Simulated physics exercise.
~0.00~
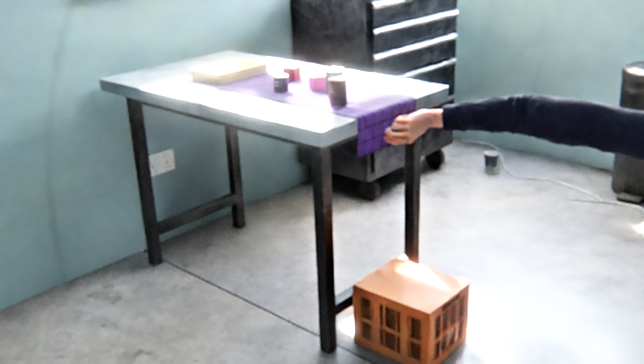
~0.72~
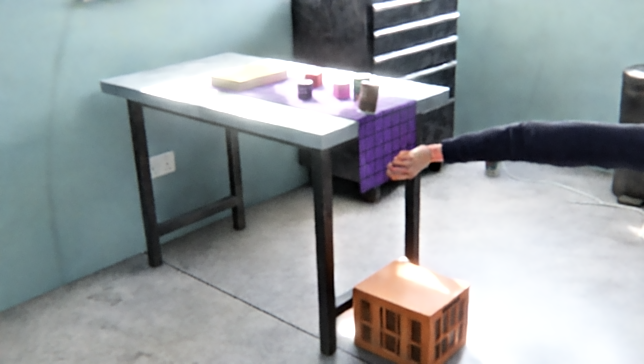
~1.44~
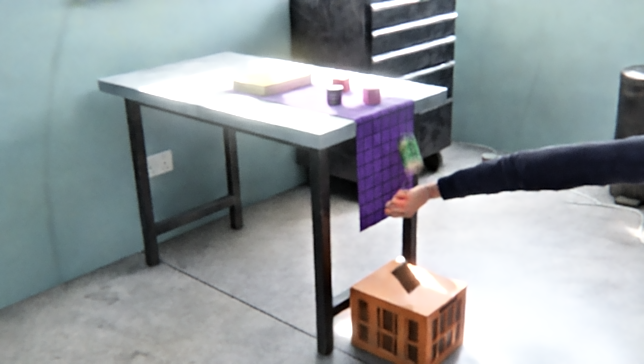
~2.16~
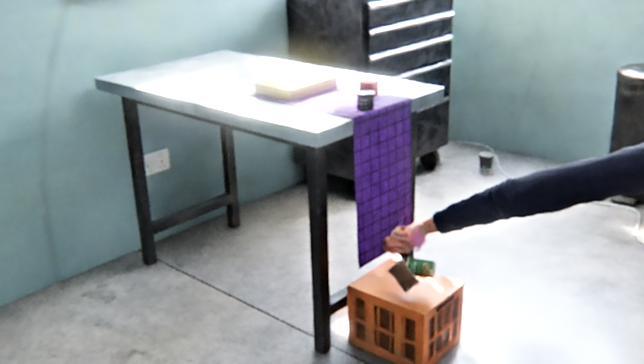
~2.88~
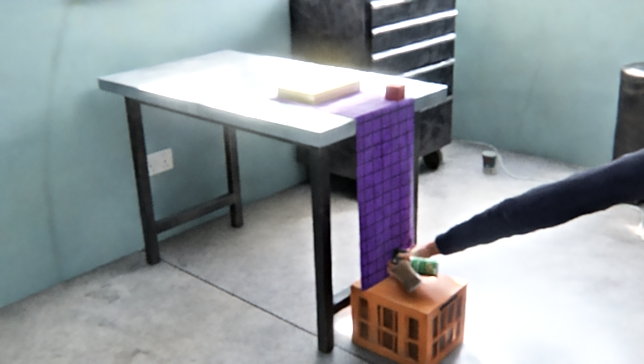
In a workshop, a hand slowly pulling a purple cloth down off a table, cans and small blocks tumbling onto the orange crate below.
